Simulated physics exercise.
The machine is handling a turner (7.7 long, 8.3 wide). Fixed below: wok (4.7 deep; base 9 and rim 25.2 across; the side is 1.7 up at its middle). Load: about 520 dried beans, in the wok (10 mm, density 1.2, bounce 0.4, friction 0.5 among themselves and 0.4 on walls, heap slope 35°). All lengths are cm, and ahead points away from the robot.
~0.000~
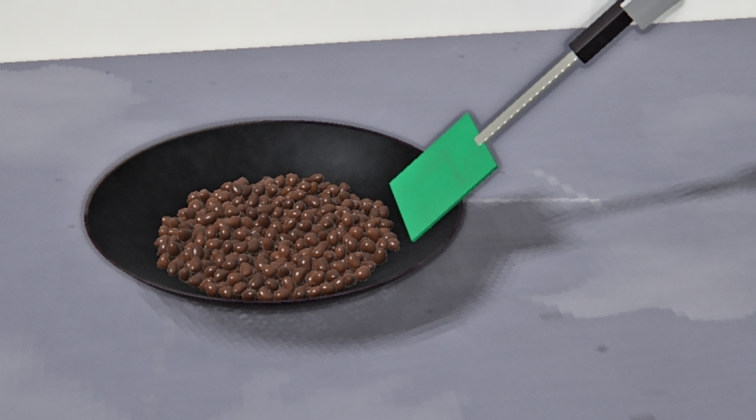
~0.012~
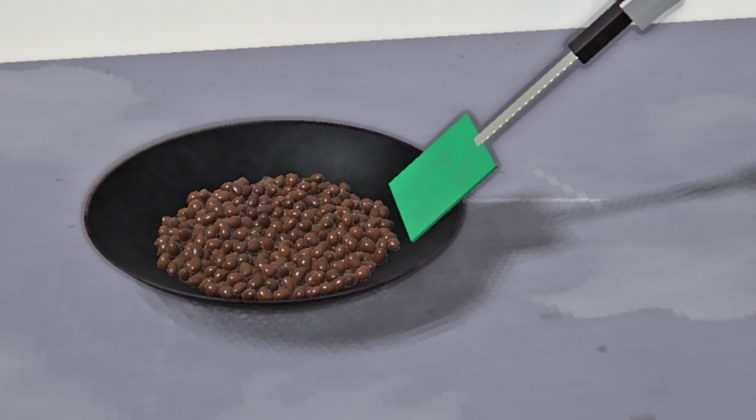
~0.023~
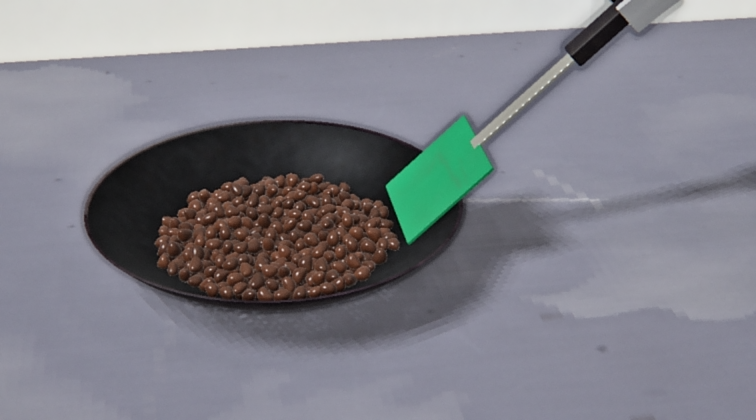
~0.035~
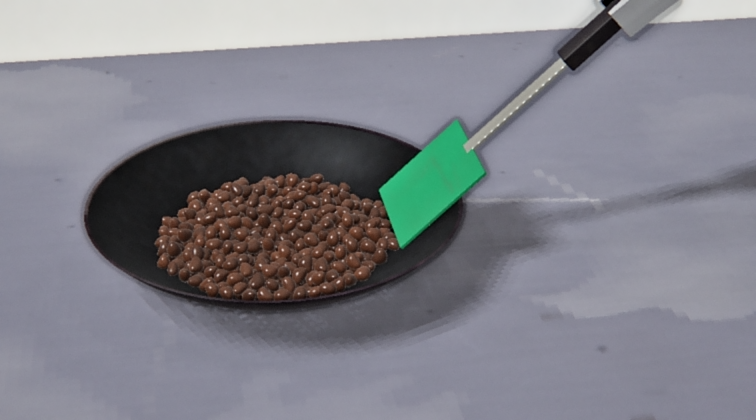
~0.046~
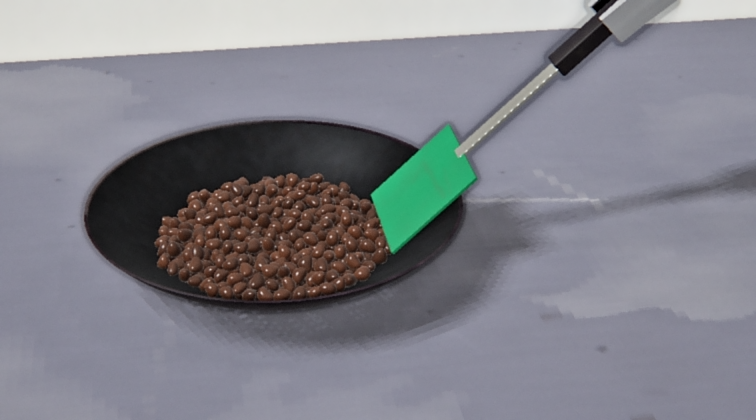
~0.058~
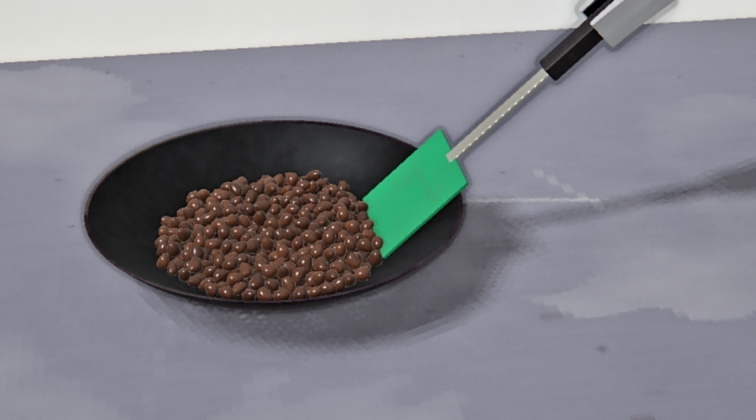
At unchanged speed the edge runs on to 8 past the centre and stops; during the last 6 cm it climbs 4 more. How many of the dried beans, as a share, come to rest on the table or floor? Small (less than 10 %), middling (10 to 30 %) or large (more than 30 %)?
Answer: Middling; 10 to 30 % of the dried beans finish on the table or floor.
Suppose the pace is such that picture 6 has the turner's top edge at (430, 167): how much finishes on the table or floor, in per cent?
Some 40 per cent.
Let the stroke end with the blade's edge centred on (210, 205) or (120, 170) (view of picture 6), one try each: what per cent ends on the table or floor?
Some 0 and 35 per cent.
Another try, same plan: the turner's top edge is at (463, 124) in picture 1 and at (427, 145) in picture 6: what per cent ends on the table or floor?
Some 30 per cent.
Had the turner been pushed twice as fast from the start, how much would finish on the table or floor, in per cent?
Then about 40 per cent.
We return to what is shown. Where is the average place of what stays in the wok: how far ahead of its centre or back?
About 4.5 cm ahead.
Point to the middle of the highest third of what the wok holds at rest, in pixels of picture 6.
Around (154, 226).
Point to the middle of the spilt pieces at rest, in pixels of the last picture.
Near (21, 271).
After 0.16 s, sloping 43°, highest piece 5 above the table; 525 in the wok.
After 0.27 s, sloping 43°, highest piece 7 above the table; 507 in the wok, 18 on the blade or in flight.
After 0.52 s, sloping 43°, highest piece 6 above the table; 417 in the wok, 108 on the table or floor.
After 1.57 s, sloping 43°, highest piece 6 above the table; 417 in the wok, 108 on the table or floor.
In the end, 417 in the wok, 108 on the table or floor. That is 21 % on the table or floor.
